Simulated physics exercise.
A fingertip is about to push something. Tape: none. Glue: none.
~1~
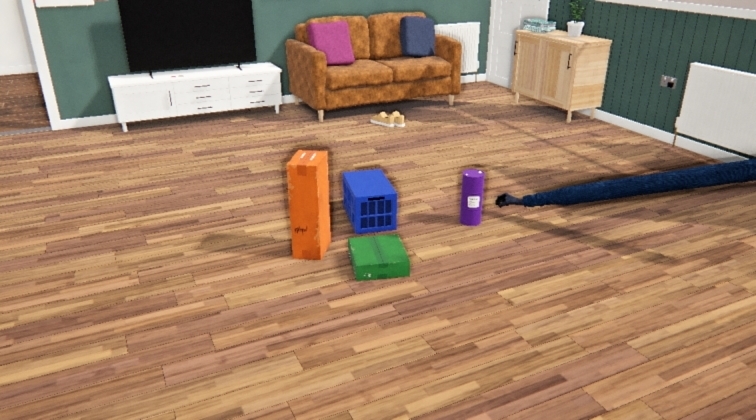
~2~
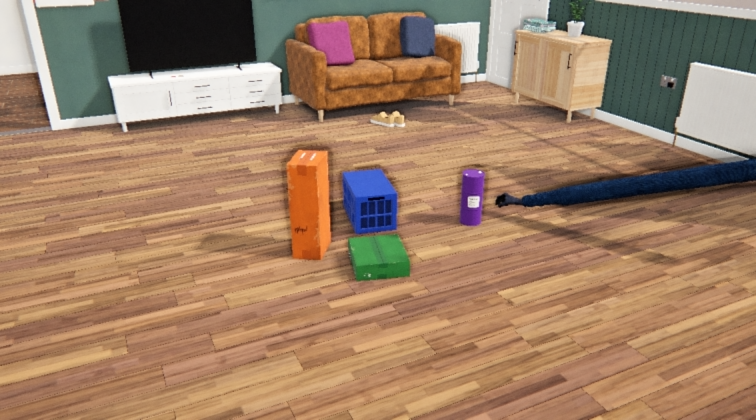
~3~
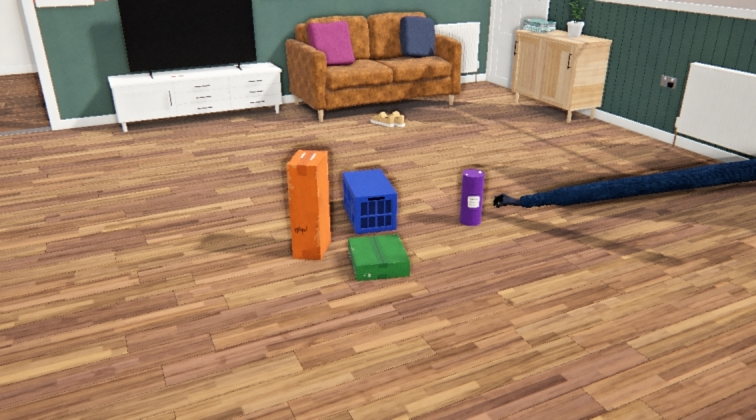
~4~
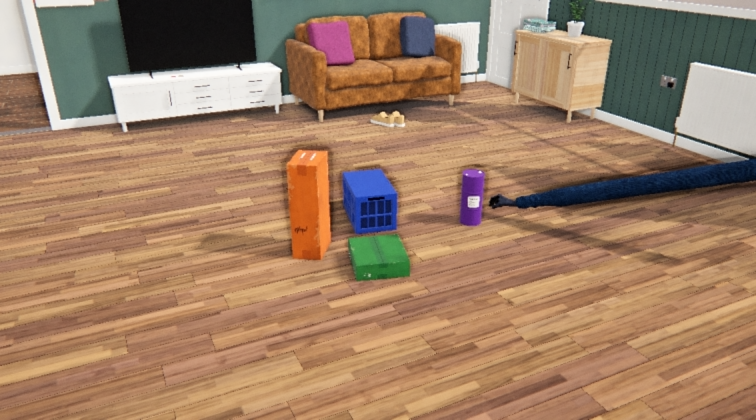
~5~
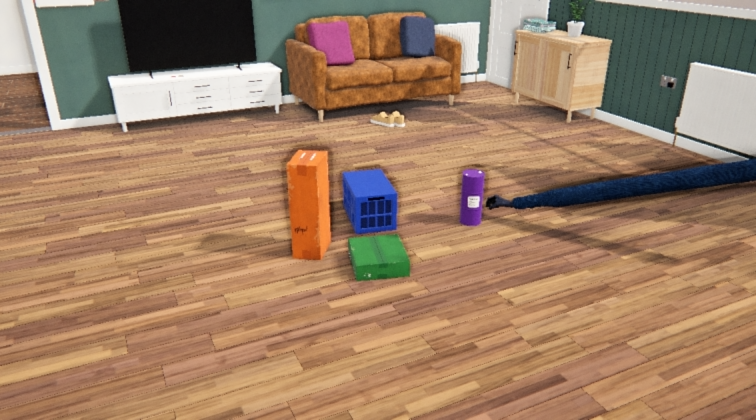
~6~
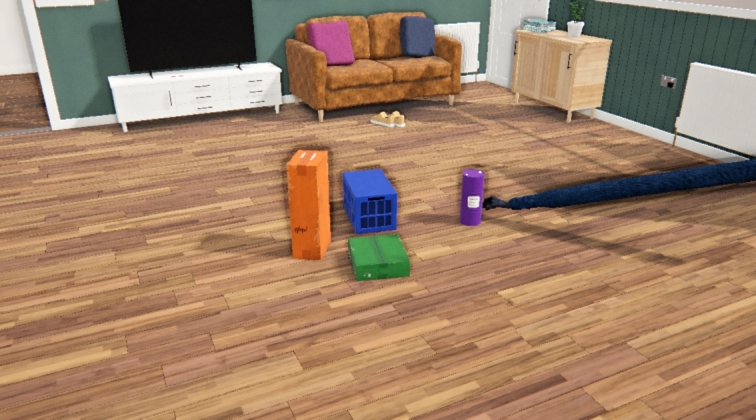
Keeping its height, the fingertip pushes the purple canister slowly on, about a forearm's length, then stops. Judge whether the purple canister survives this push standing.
It keeps its balance.
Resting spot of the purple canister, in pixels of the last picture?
In the last picture, near pixel (423, 208).
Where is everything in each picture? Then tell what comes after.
Purple canister (472, 198), in the first frame.
Purple canister (472, 198), in the second frame.
Purple canister (472, 198), in the third frame.
Purple canister (472, 198), in the fourth frame.
Purple canister (472, 198), in the fifth frame.
Purple canister (472, 198), in the sixth frame.
Then, 0.50 s later than the last frame, purple canister moved about its own width near (454, 201).
Then, 0.90 s later than the last frame, purple canister moved well along near (436, 205).
When it is over, moved from the start, purple canister. End places, in pixels of the last picture, purple canister near (423, 208).
